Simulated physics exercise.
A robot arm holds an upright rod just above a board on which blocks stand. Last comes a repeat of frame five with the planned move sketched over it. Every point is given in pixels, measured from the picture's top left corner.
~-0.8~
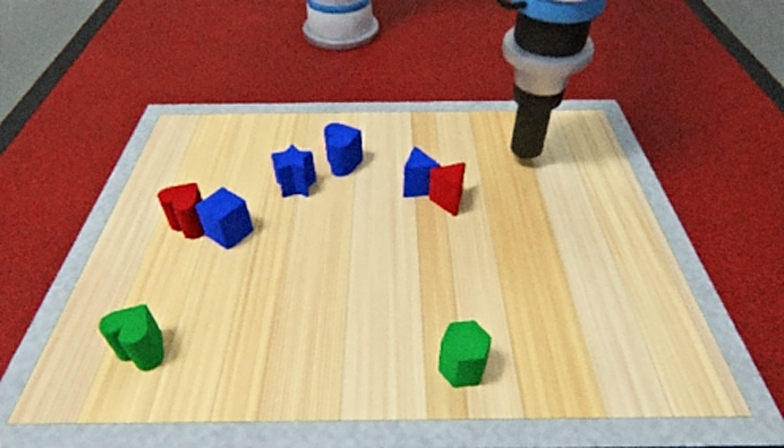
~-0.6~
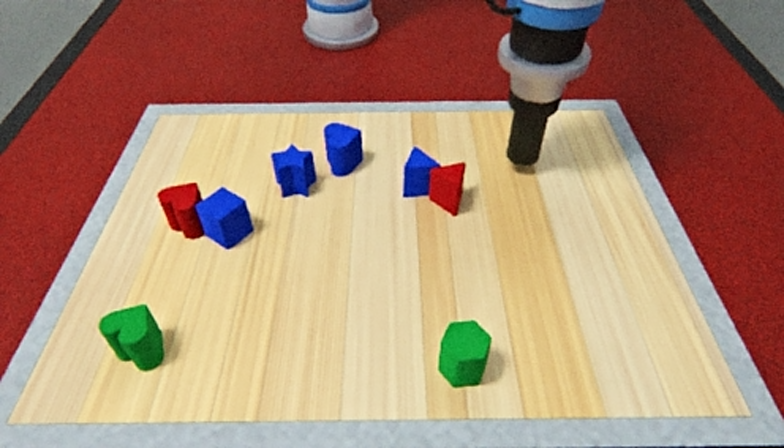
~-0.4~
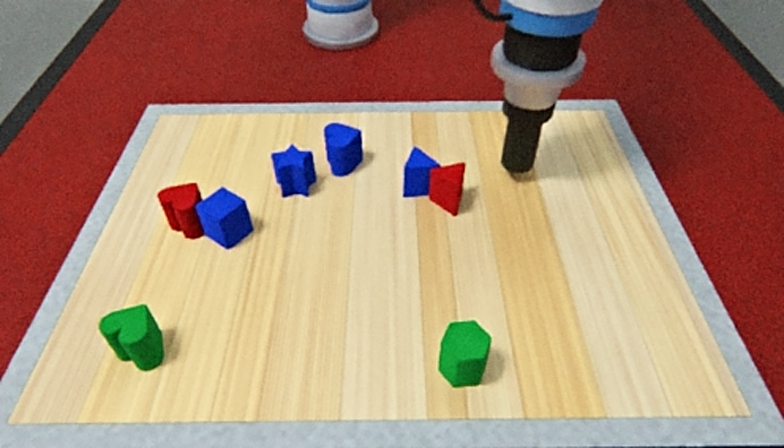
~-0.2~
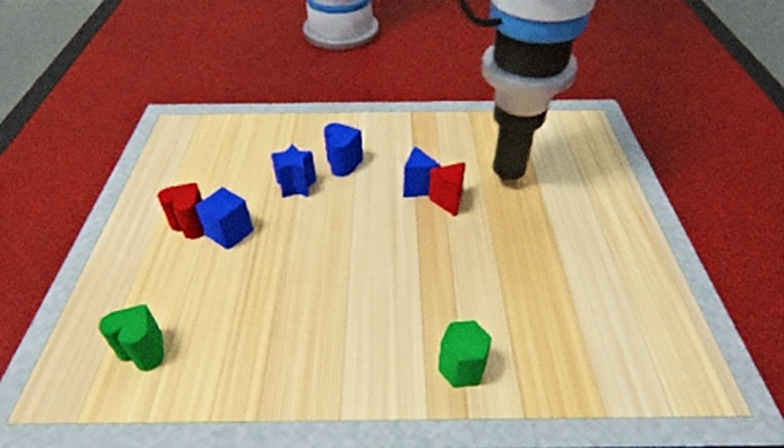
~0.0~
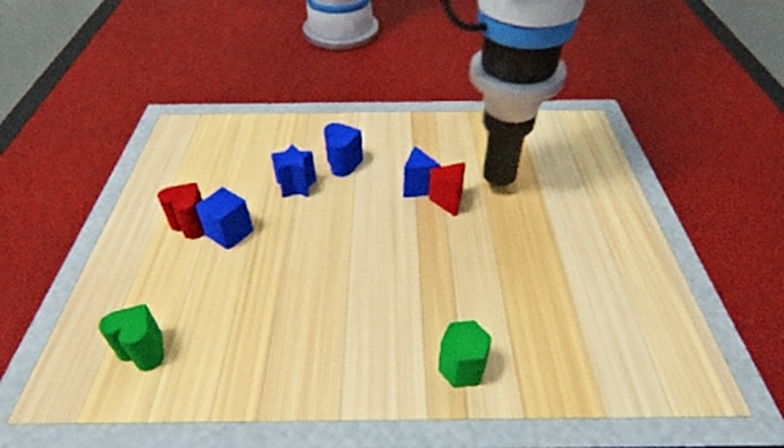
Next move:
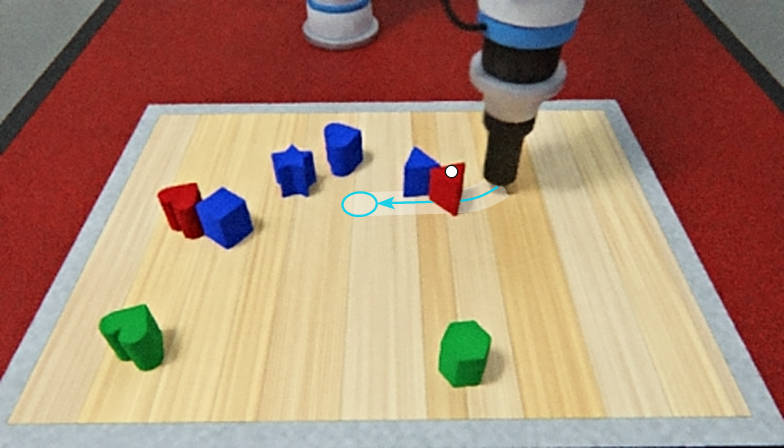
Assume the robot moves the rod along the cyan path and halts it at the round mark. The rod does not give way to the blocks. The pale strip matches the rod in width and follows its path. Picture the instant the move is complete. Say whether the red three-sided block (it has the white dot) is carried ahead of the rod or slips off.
The block sits ahead of the rod.
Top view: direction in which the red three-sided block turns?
It turns round anticlockwise.
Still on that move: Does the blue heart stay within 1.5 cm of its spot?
Yes - that is the case.
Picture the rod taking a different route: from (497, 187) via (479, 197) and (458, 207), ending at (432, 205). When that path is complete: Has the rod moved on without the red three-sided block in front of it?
No, that is not how it ends up.
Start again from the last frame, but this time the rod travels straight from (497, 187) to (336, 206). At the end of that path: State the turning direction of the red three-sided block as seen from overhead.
It is turned anticlockwise.
The line goes from (497, 187) by way of (457, 201) and (408, 203) to (360, 204); the dot is on the red three-sided block.
On the path given first. One third of the way, rod at (458, 189); blue three-sided block at (412, 157); red three-sided block at (430, 174), turned 15° anticlockwise.
Two thirds of the way, rod at (408, 191); blue three-sided block at (390, 151), turned 85° clockwise; red three-sided block at (379, 177), turned 20° anticlockwise.
At the end, rod at (359, 192); blue heart unmoved; blue three-sided block at (387, 151), turned 105° clockwise; red three-sided block at (329, 181), turned 40° anticlockwise.
